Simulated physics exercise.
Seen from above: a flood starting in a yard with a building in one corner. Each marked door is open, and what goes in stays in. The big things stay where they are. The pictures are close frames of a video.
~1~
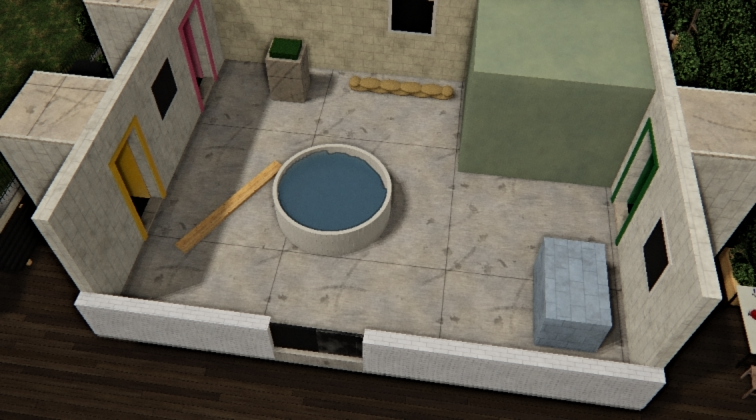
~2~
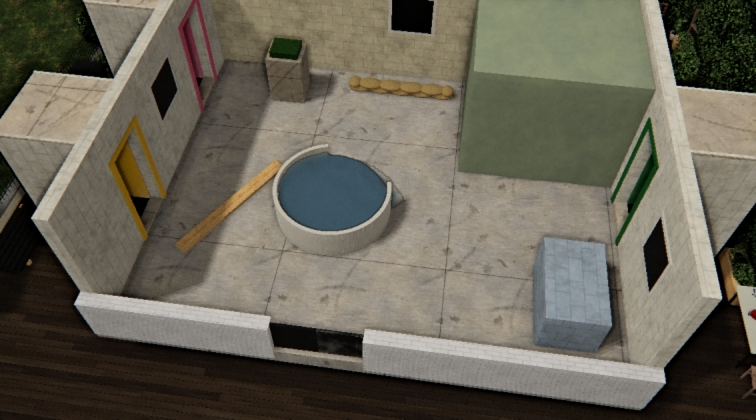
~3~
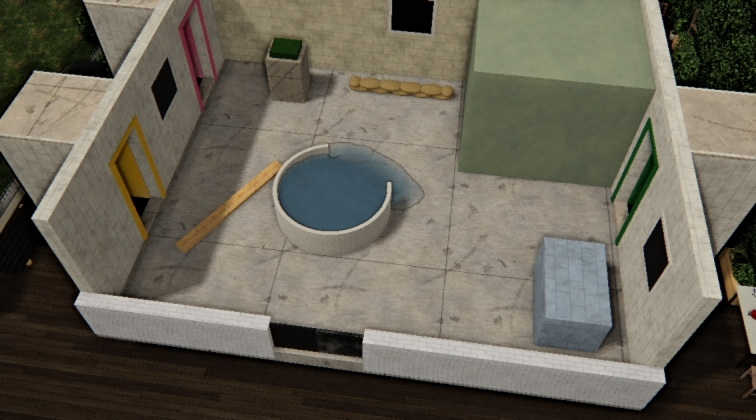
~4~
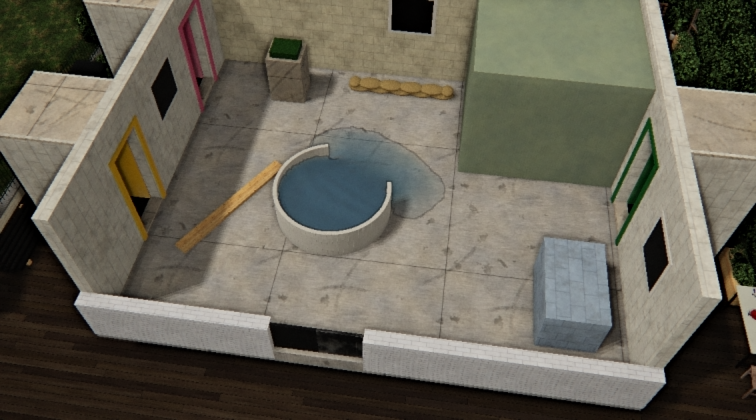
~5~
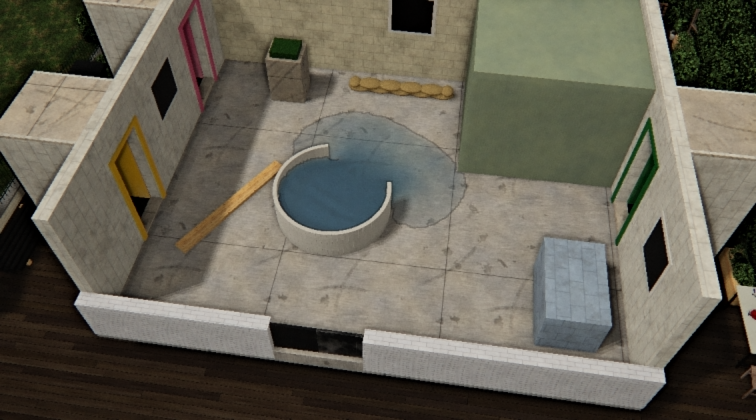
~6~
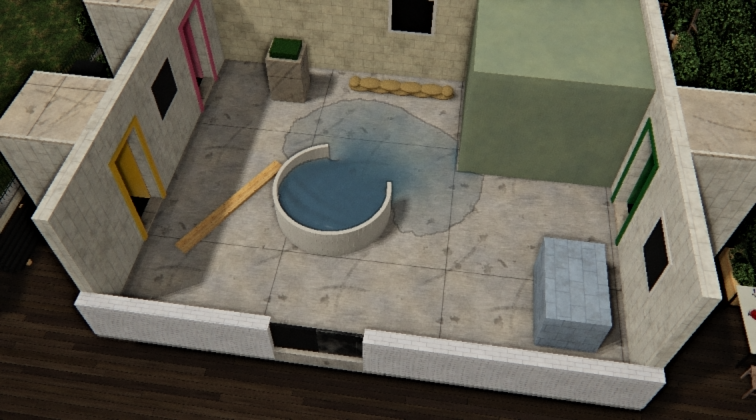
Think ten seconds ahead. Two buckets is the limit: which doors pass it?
The yellow door takes more than that; the green door stays under that; the pink door stays under that.
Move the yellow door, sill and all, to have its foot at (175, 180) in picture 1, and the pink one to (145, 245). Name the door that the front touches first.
I say the green-painted one.
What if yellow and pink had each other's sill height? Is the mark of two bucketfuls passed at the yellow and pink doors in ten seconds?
Then: Yellow stays under; pink goes over.
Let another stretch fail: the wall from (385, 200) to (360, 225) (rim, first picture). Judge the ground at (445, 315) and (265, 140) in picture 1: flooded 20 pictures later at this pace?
In turn: Covered, not flooded.
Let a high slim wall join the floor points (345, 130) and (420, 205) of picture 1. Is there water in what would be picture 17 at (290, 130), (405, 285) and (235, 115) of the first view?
One after the other: Under water, under water, under water.
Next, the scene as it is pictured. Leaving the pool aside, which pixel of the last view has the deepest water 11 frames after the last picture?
At about (462, 88).
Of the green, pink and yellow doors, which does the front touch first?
I say the green one.
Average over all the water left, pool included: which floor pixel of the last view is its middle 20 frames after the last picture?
Close to (383, 141).
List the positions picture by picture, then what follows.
In the first frame, the round pool at (332, 189) is whole and still.
In the second frame, water pours out on the round pool's far side and has run to (392, 206).
In the third frame, water pours out on the round pool's far side and has run to (418, 197).
In the fourth frame, water pours out on the round pool's far side and has run to (437, 199).
In the fifth frame, the front is at (460, 178), out from the gap on the round pool's far side.
In the sixth frame, the front is at (478, 175), out from the gap on the round pool's far side.
A moment on, water covers 25 % of the floor; the yellow door not reached, the green door not reached, the pink door not reached.
Next, water covers 25 % of the floor; the yellow door not reached, the green door not reached, the pink door not reached.
Then, water covers 35 % of the floor; the yellow door not reached, the green door wet at the sill, nothing in, the pink door wet at the sill, nothing in.
Later, water covers 65 % of the floor; the yellow door wet at the sill, nothing in, the green door wet at the sill, nothing in, the pink door under two buckets in.
In the end, water covers 85 % of the floor; the yellow door over two buckets in, the green door wet at the sill, nothing in, the pink door under two buckets in.
